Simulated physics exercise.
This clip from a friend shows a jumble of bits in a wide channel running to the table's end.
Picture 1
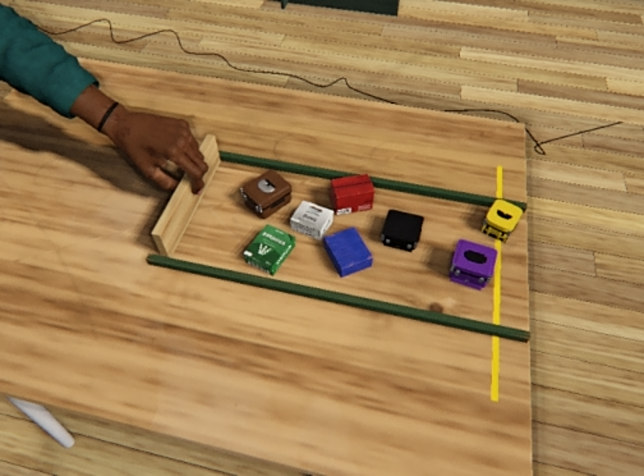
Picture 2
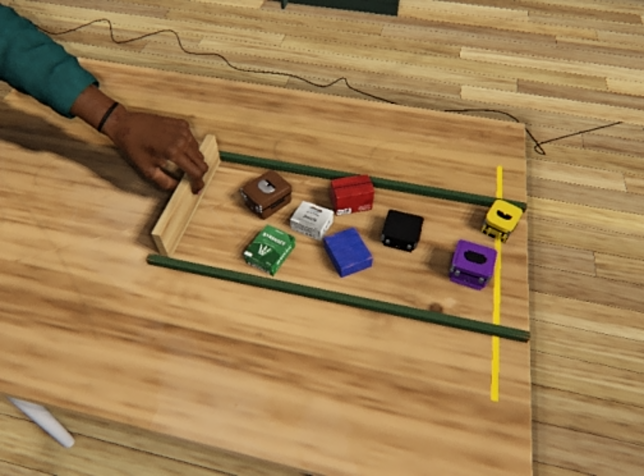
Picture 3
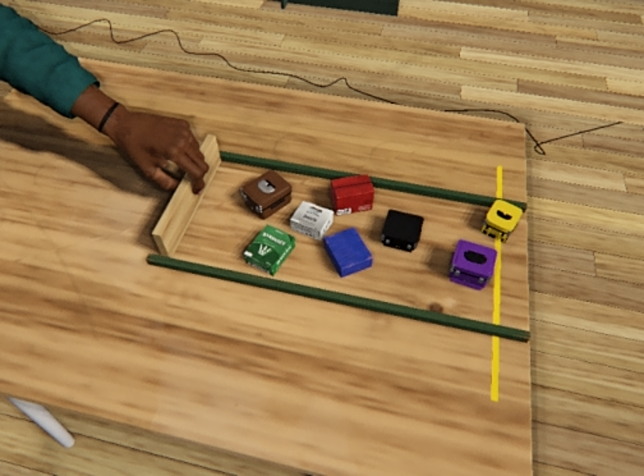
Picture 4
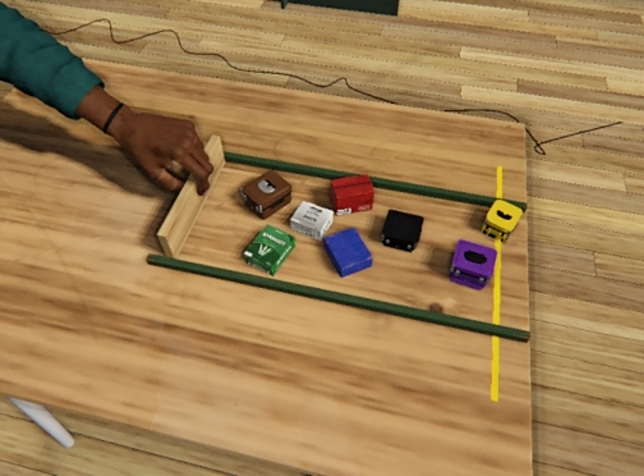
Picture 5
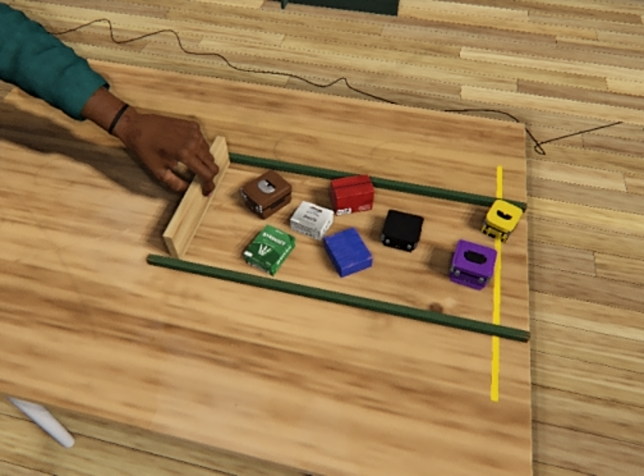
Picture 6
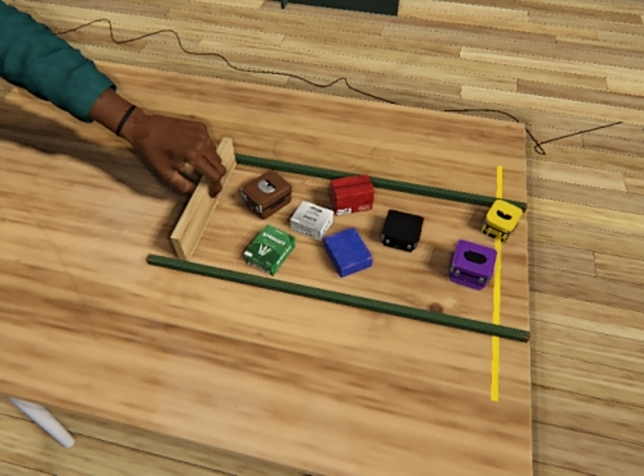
A hand held a wooden board upright at the left end of a channel holding small colored boxes and cases, then slid it slightly right toward them, while the scattered items stayed still.
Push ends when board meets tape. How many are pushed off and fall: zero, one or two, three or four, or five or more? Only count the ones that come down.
Turns out five or upwards get shoved off the end.
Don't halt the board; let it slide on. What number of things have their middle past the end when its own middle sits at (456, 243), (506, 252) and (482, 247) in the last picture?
Taking the three positions in turn, the counts come to 2, 5 and 5.
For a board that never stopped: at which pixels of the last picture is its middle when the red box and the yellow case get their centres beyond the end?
The middle would be close to (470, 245) and then close to (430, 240).
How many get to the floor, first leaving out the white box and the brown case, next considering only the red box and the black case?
The counts: 3 and 4.
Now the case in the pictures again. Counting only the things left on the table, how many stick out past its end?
Count: 3.
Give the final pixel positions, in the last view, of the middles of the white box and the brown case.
You'll find the white box at roughly (522, 266) and the brown case at roughly (520, 230).
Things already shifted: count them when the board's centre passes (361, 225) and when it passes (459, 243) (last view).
Well, it's 6 at the first one and 8 at the second.
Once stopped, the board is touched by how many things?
It's 3 of them.
Soon after, none off yet; yellow case at rest near (501, 222); purple case at rest near (472, 265); black case moving near (405, 231).
At rest, the number that fall off is five or more; fallen, red box, blue block, black case, purple case and yellow case.
